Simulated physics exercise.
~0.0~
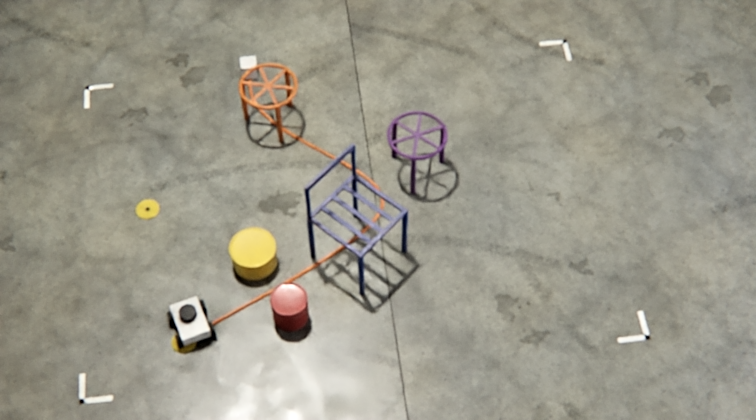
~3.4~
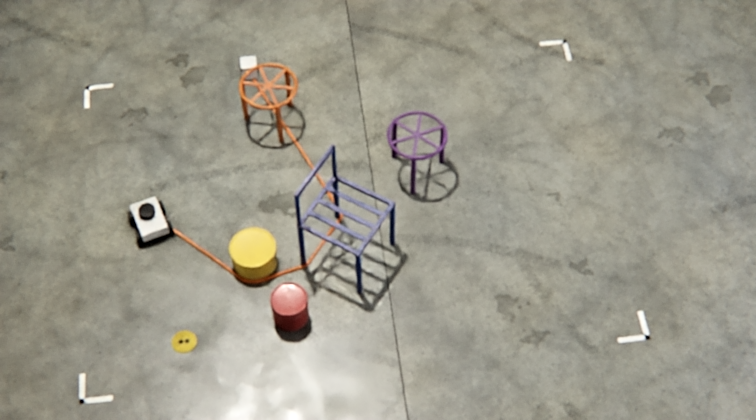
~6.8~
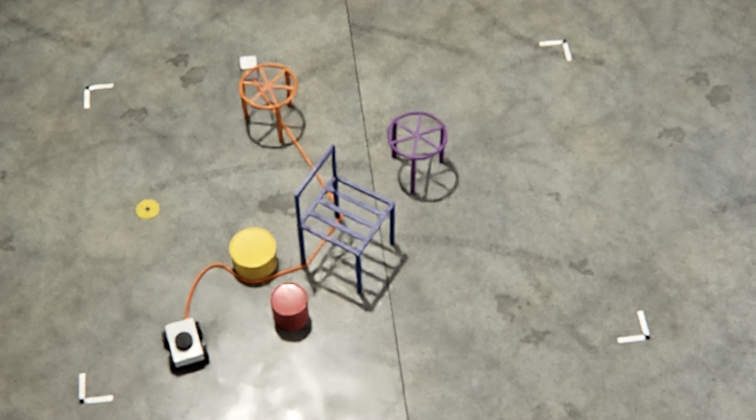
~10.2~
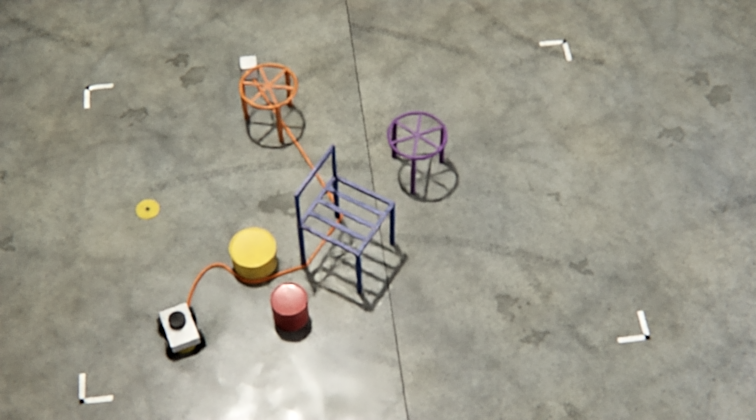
A tethered cart drives up, tugging the blue chair slightly left, then returns down and stops.
